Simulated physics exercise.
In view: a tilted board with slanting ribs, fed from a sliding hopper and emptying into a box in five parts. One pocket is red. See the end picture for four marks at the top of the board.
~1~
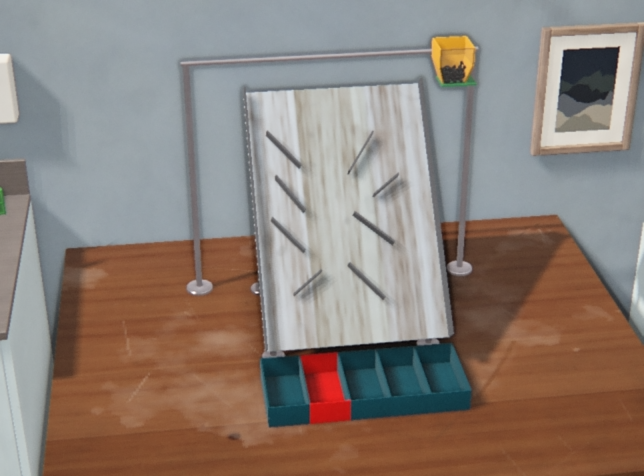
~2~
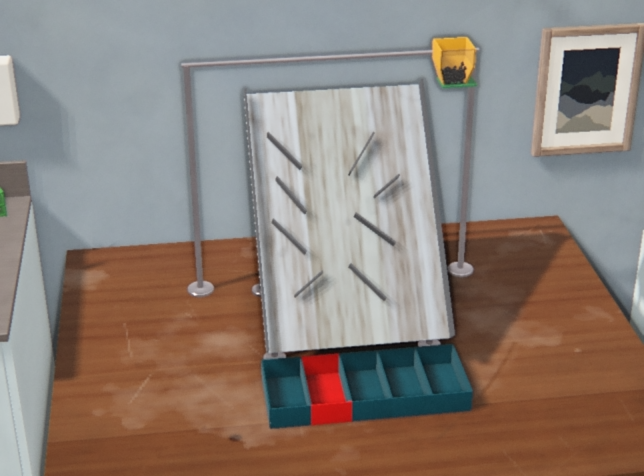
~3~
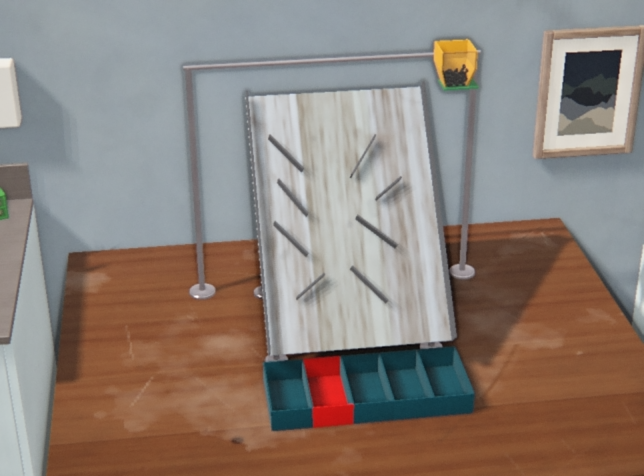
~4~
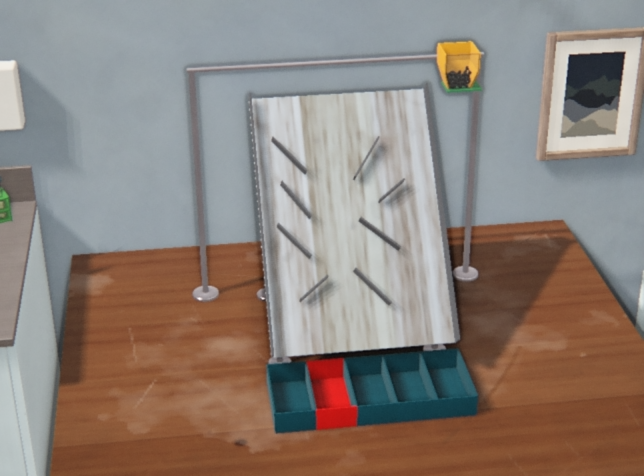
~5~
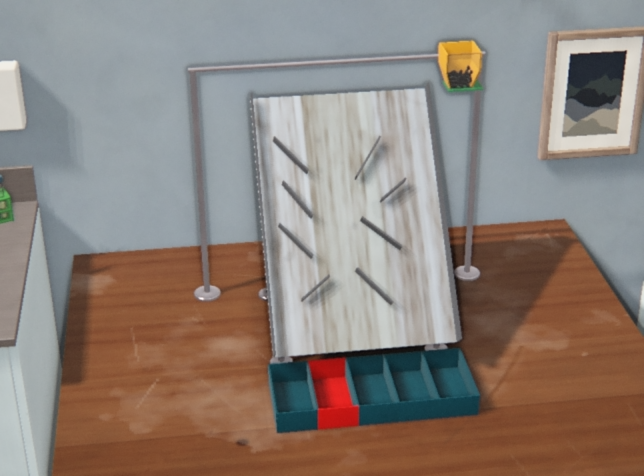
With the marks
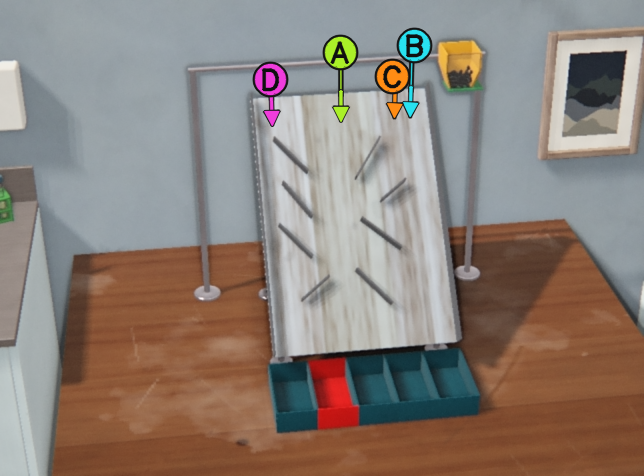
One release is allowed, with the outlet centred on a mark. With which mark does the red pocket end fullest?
The answer is mark A.
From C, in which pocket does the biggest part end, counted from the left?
It is the fifth one.
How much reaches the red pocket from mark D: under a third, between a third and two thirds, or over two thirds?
Under a third.
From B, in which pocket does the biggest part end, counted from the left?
The fifth from the left.
On the marked copy, mark A meets the board at (340, 116); mark B meets the board at (410, 111); mark C meets the board at (394, 112); mark D meets the board at (272, 120).
Choosing A, about a third in the red pocket, about two thirds in other pockets.
Choosing B, none in the red pocket, nearly all in other pockets, a small part held on the board.
Choosing C, a stray few in the red pocket, most in other pockets, a small part held on the board, a small part outside the box.
Choosing D, a small part in the red pocket, most in other pockets, a small part held on the board, a stray few outside the box.
